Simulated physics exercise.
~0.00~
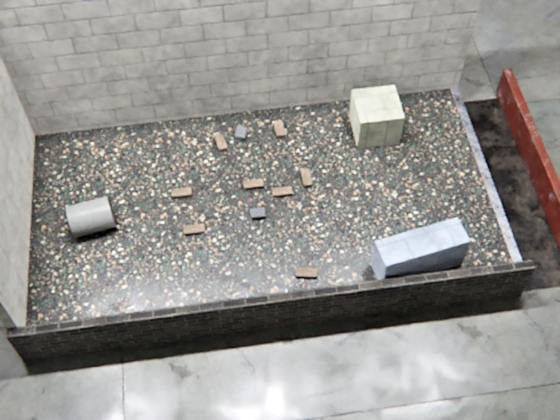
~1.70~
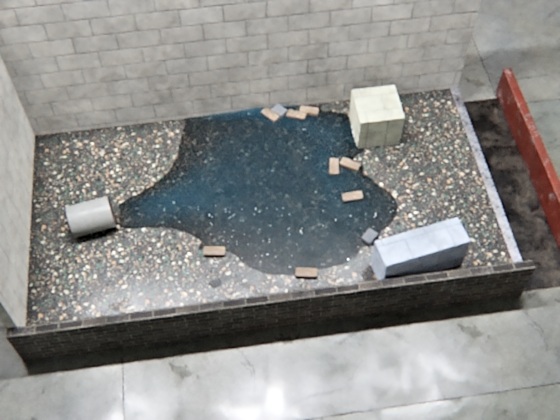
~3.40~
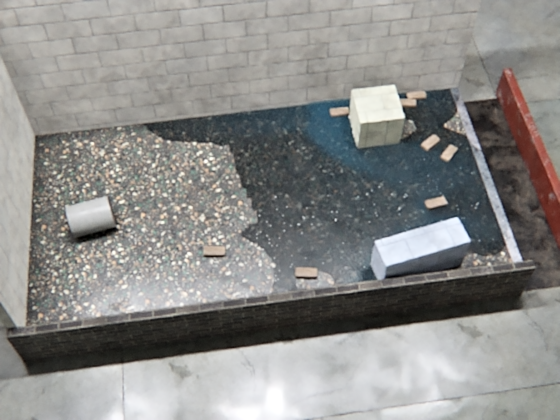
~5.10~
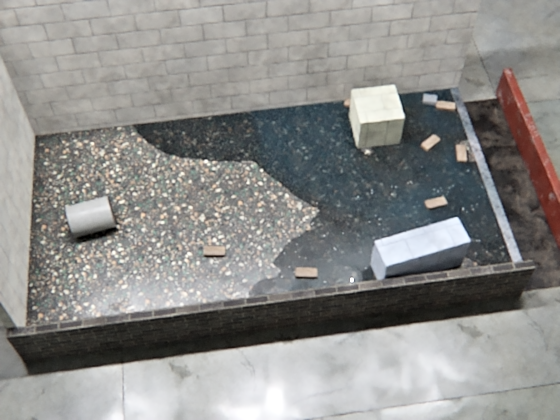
A walled, gravel-covered bed held a pale block, a wedge and a small cylinder while dark water spread rightward from the cylinder, carrying most of the little bricks right; finally water covered the right side, with several bricks scattered near the far edge.
